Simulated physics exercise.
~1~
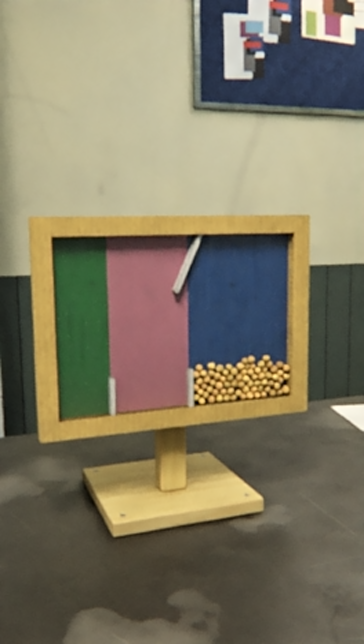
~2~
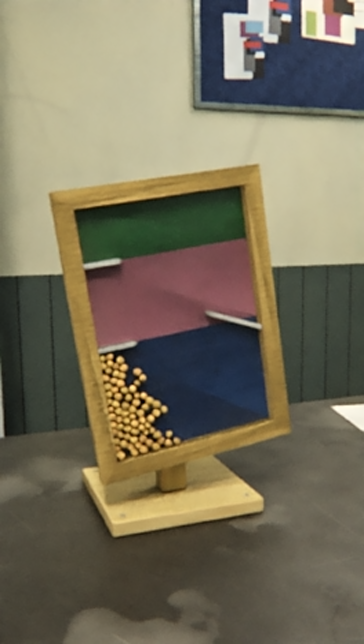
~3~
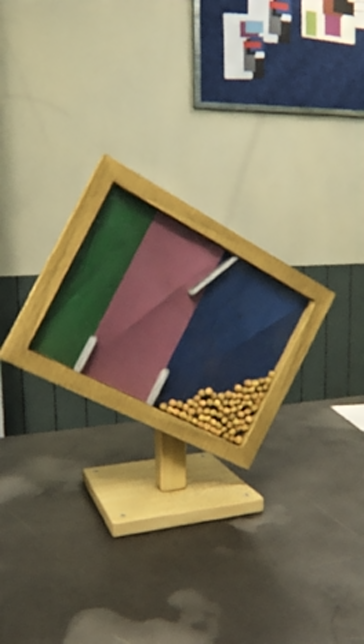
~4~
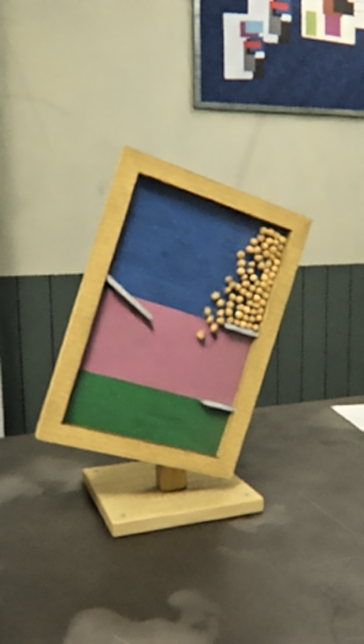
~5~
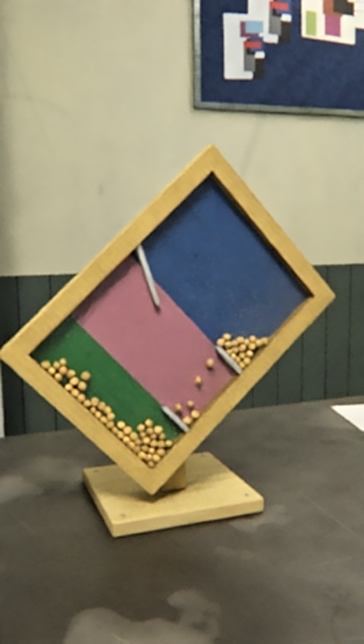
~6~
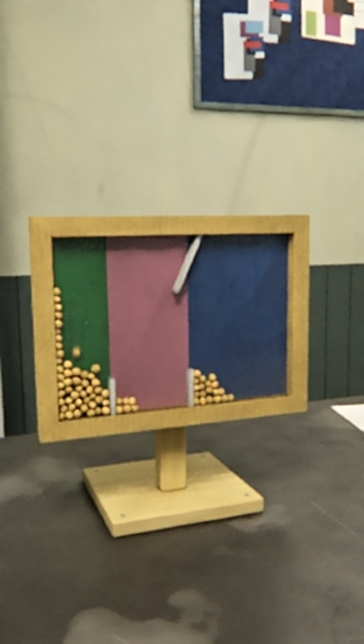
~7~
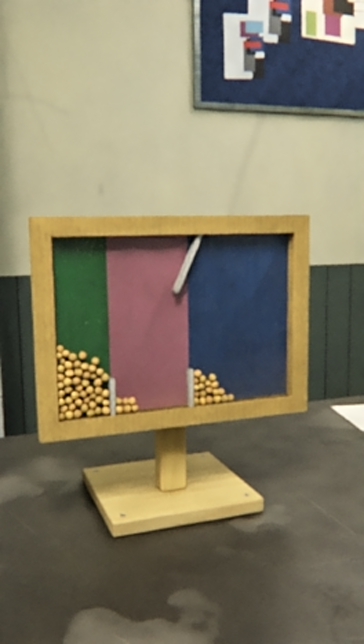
On a dark tabletop, a framed box swings both ways, spreading chickpeas across three coloured strips.
